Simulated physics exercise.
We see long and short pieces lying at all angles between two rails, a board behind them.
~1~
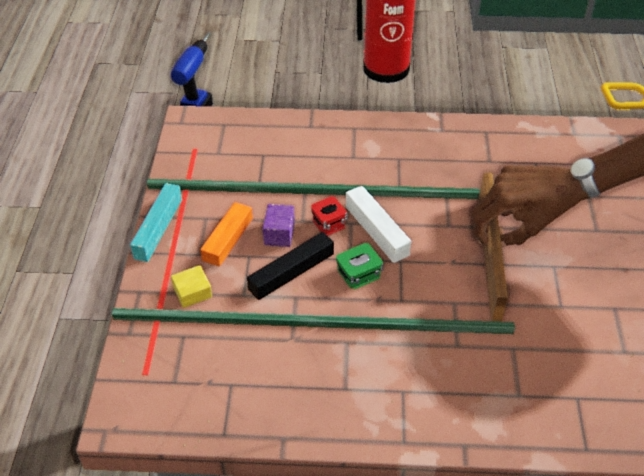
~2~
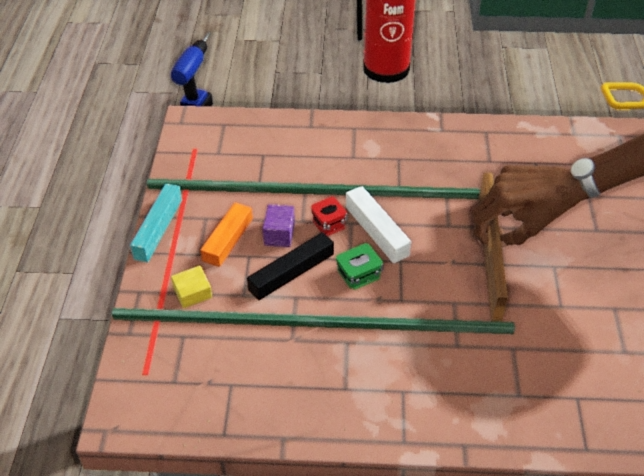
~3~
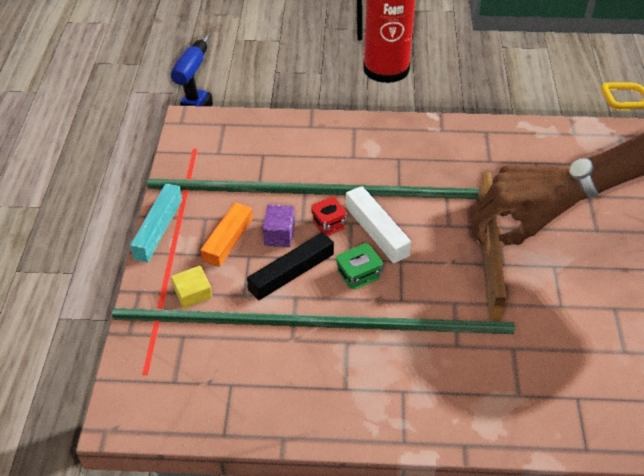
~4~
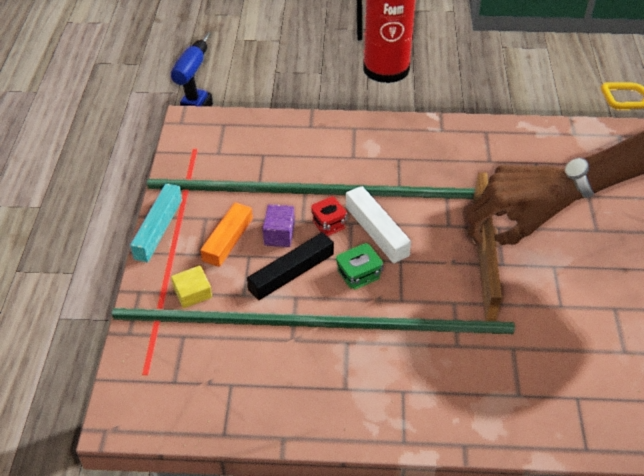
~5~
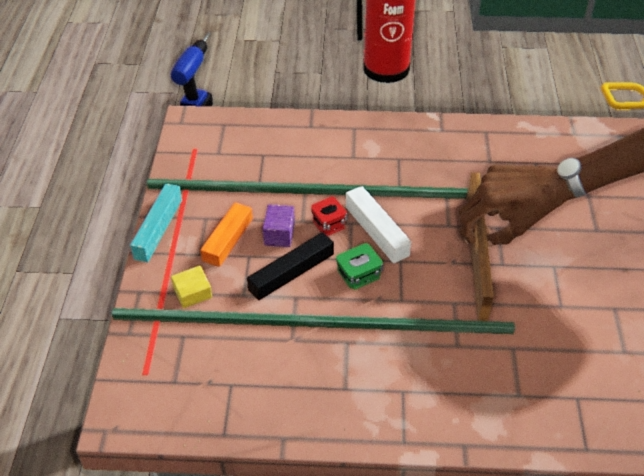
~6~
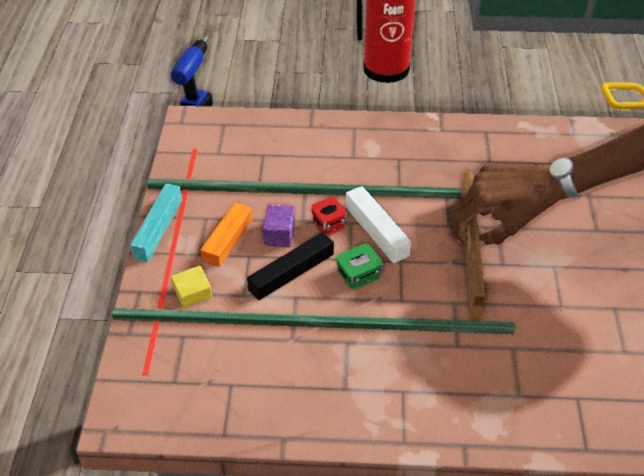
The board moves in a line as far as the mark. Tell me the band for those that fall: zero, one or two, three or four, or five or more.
Outcome: The number that fall off is three or four.
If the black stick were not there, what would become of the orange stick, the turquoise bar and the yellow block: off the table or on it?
The orange stick drops off, the turquoise bar tumbles off, the yellow block tumbles off.
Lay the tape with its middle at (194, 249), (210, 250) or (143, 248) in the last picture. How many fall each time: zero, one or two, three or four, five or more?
For each place: 1 or 2; 1 or 2; five or over.
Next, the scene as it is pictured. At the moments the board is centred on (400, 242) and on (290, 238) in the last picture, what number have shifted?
The counts are 1 and 6.
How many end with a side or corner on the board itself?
In contact: 2.
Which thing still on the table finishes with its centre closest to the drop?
The black stick ends nearest.
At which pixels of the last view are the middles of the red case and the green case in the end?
First (147, 207), then (149, 273).
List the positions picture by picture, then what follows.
The first picture shows turquoise bar (157, 222); yellow block (192, 287); orange stick (227, 234); board (492, 245); tape (173, 248).
The second picture shows yellow block (192, 287); white bar (377, 224).
The third picture shows orange stick (227, 234); red case (329, 217).
The fourth picture shows turquoise bar (157, 222); purple block (279, 226).
The fifth picture shows yellow block (192, 287); green case (359, 267).
The sixth picture shows turquoise bar (157, 222); yellow block (192, 287); orange stick (227, 234); board (471, 244); tape (173, 248).
Soon after, none off yet; turquoise bar at rest near (157, 222); yellow block at rest near (192, 287); orange stick at rest near (227, 234).
At rest, the number that fall off is three or four; fallen, purple block, orange stick, yellow block and turquoise bar.
